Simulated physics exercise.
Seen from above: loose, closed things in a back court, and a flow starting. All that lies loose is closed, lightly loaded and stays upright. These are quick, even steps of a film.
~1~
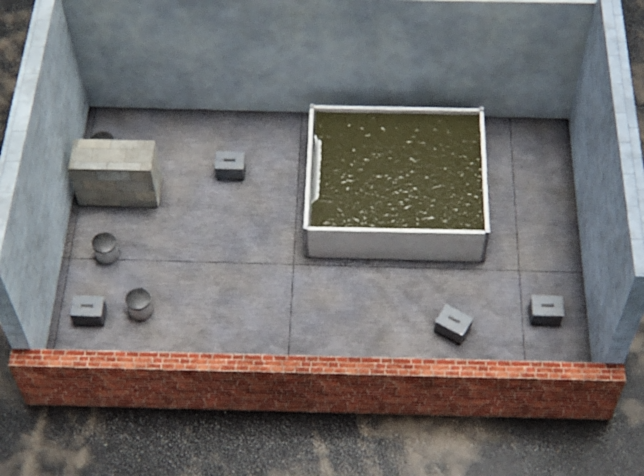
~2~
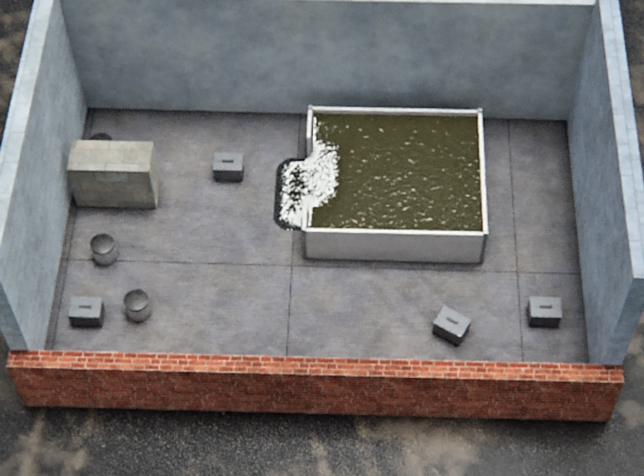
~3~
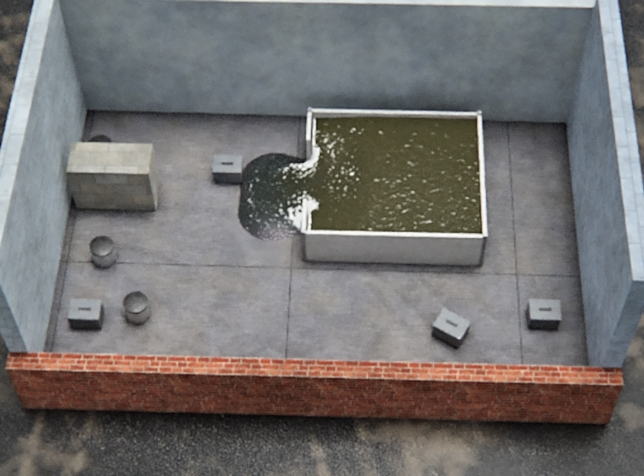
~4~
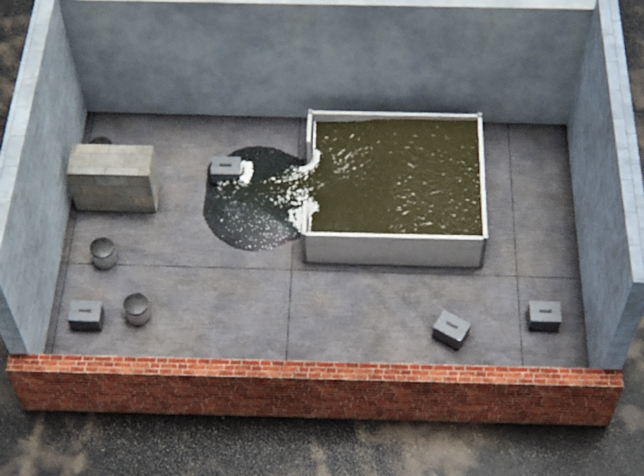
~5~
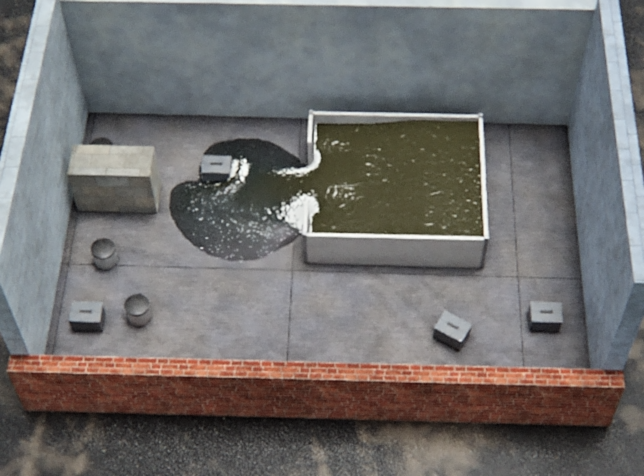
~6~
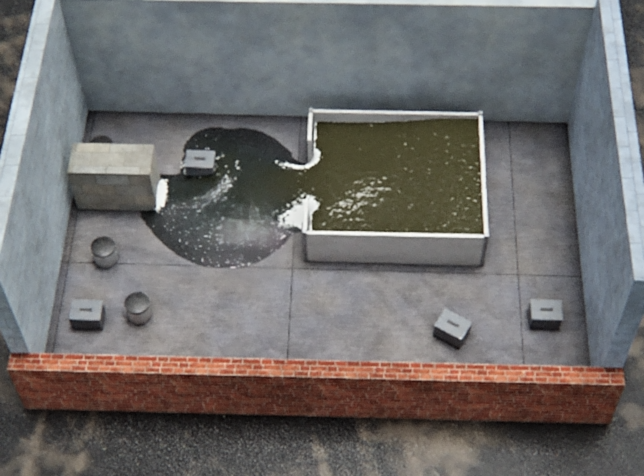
In a walled back court seen from above, small closed boxes and round containers sit around a large tank of murky water. Water bursts through a gap in the tank's left side and spreads leftward across the floor, surrounding the nearest box, then pushing it a short way left as the others stay put.
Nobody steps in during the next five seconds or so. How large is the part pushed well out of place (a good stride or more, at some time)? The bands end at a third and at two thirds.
Share: Two thirds or above.
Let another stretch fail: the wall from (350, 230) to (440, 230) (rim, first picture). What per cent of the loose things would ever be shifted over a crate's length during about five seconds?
Close to 70 %.
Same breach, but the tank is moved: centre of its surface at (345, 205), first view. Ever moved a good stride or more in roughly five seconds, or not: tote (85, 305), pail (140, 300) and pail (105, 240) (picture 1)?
One after the other: Yes, moved that far, moved that far.
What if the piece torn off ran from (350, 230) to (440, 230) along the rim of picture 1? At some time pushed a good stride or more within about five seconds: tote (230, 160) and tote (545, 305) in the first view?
In that order: Under that, shifted that much.
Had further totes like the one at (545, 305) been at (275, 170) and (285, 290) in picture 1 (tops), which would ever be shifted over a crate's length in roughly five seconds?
One after the other: Swept aside, no.
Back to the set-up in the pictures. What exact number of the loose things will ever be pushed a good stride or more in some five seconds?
I count 5.
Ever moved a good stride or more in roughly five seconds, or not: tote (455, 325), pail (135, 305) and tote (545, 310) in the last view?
As listed: Less than that, that far or more, under that.
A moment on, 1 of 7 are well off their spots; 0 afloat.
Next, 3 of 7 are well off their spots; 3 afloat.
Later, 4 of 7 are well off their spots; 4 afloat.
In the end, 4 of 7 are well off their spots, and 5 have been at some point; 3 afloat.
